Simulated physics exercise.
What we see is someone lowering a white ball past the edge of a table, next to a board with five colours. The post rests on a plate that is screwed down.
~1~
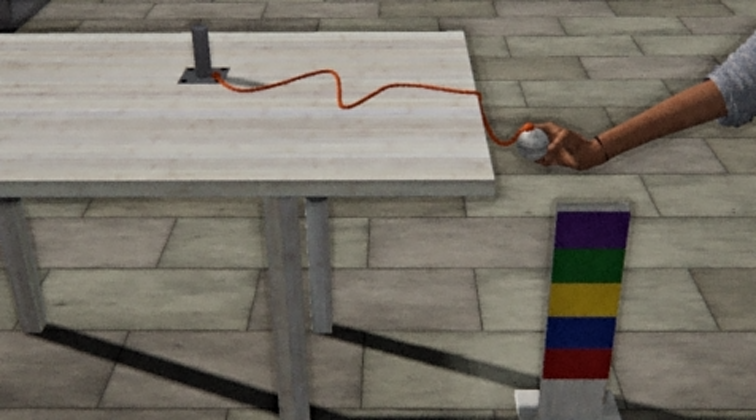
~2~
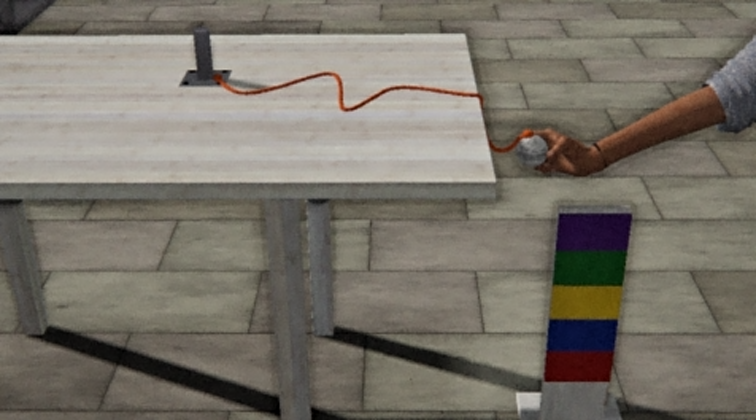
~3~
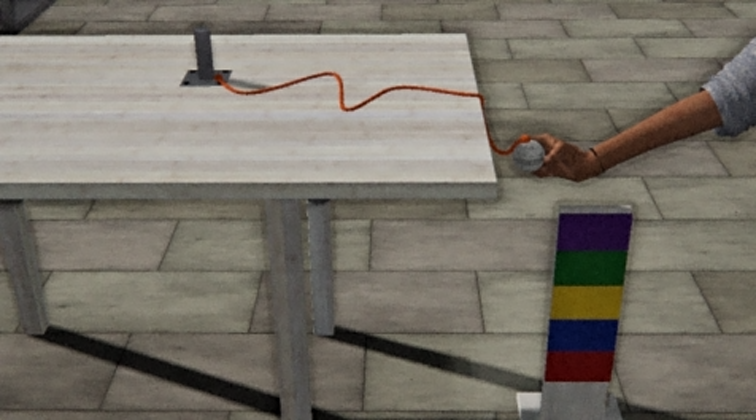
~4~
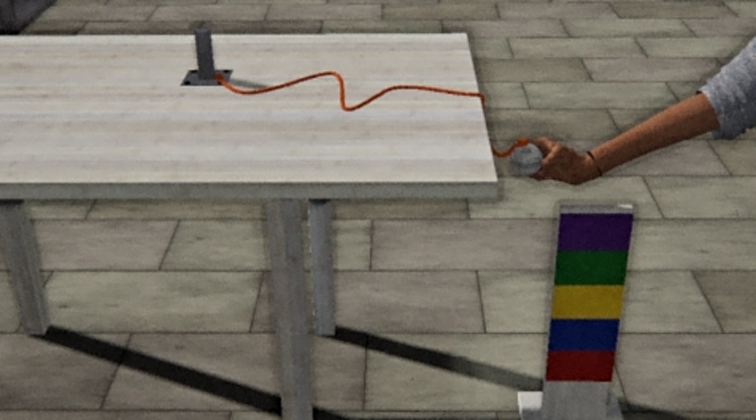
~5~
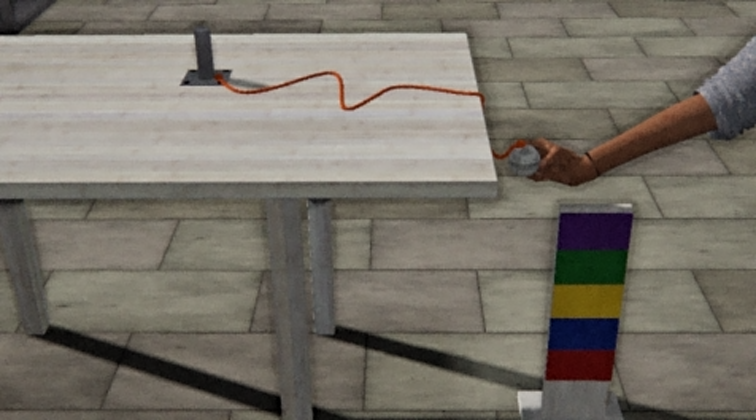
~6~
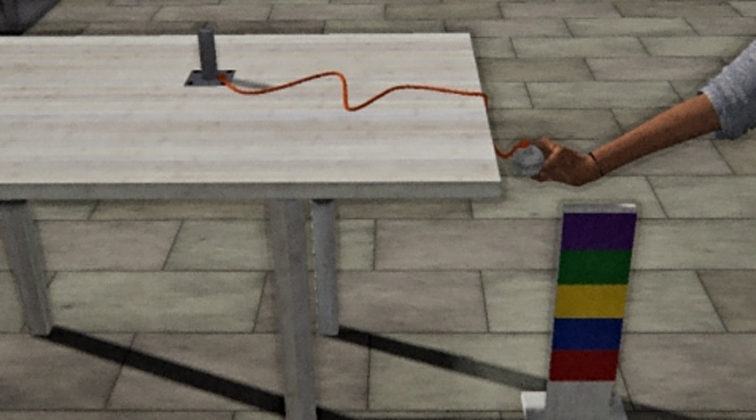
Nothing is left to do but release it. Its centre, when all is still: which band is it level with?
It is level with the blue band.
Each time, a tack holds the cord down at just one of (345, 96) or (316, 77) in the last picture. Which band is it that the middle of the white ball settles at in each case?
Note: Try 1 green; try 2 yellow.
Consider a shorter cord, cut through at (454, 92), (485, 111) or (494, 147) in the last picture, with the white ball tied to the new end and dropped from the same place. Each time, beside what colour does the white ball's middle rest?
Result per try - purple; green; yellow.
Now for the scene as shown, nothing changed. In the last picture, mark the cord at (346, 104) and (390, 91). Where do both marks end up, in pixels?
One finishes at (461, 92) and the other at (481, 150).
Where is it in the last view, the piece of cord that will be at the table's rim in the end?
Pixel (360, 108) or thereabouts.
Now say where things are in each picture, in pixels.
White ball (533, 144); purple (593, 231); green (588, 267); yellow (585, 301); blue (581, 334); red (577, 365), in the first picture.
White ball (532, 151); cord through (238, 92) (316, 76) (341, 99) (385, 91) (472, 96), in the second picture.
White ball (529, 156), in the third picture.
White ball (526, 159); cord through (239, 92) (317, 76) (343, 99) (387, 91) (473, 96), in the fourth picture.
White ball (524, 161), in the fifth picture.
White ball (528, 161); cord through (242, 92) (320, 76) (346, 99) (390, 91) (476, 95), in the sixth picture.
Early on, ball near (511, 338); level with blue.
Midway, ball near (447, 317); level with blue.
Near the end, ball near (487, 326); level with blue.
Finally, ball near (470, 324); level with blue. Its middle rests at the blue band.
